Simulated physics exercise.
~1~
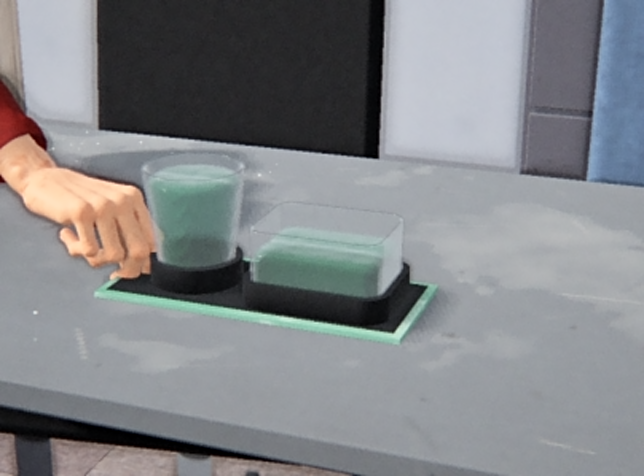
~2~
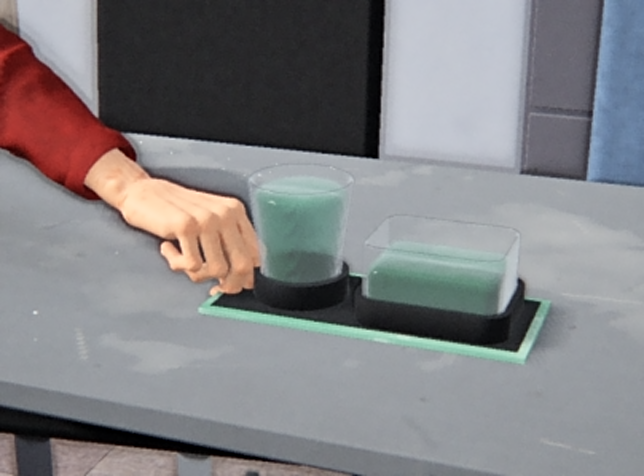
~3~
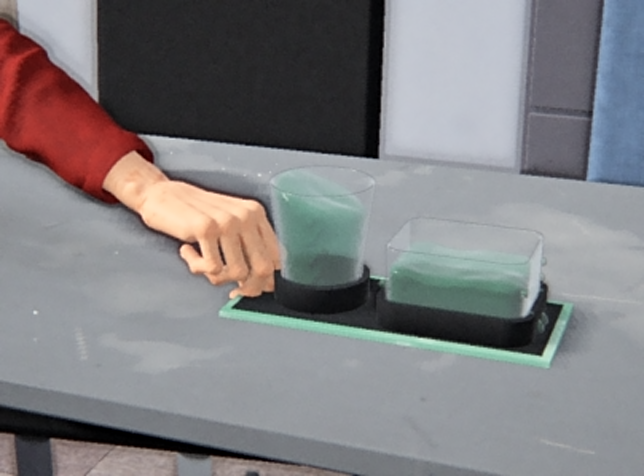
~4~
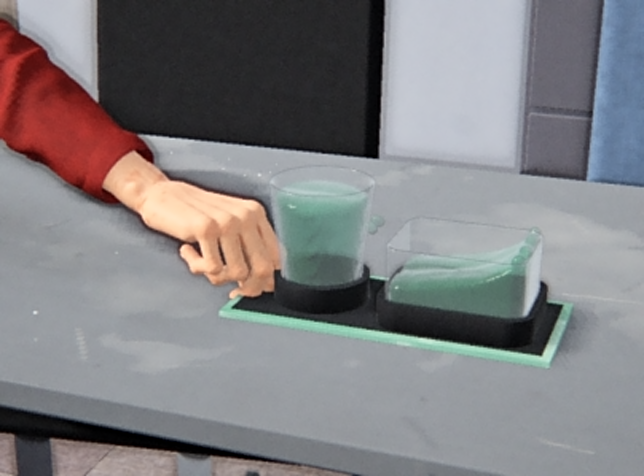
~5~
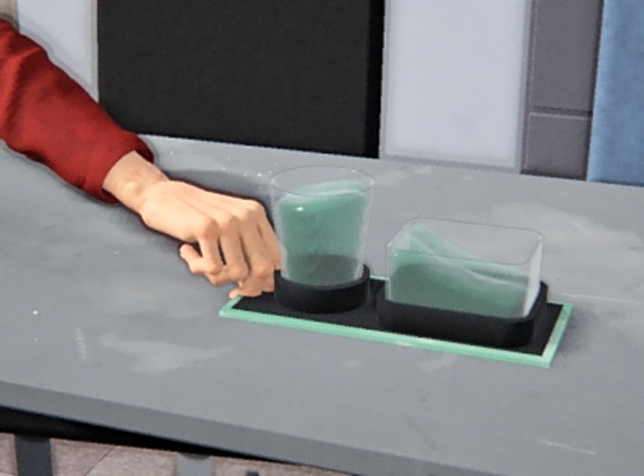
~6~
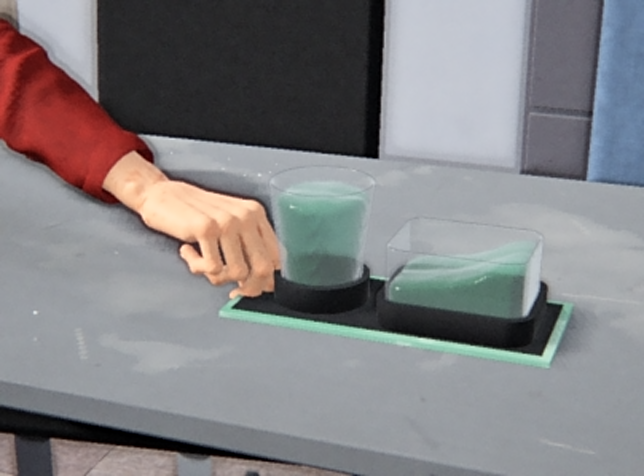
A hand in a red sleeve slid a tray holding a glass and an oblong tub of greenish water rightward across a gray table, then stopped, and the water sloshed back and forth, the glass slopping a little over, while both containers stayed upright.
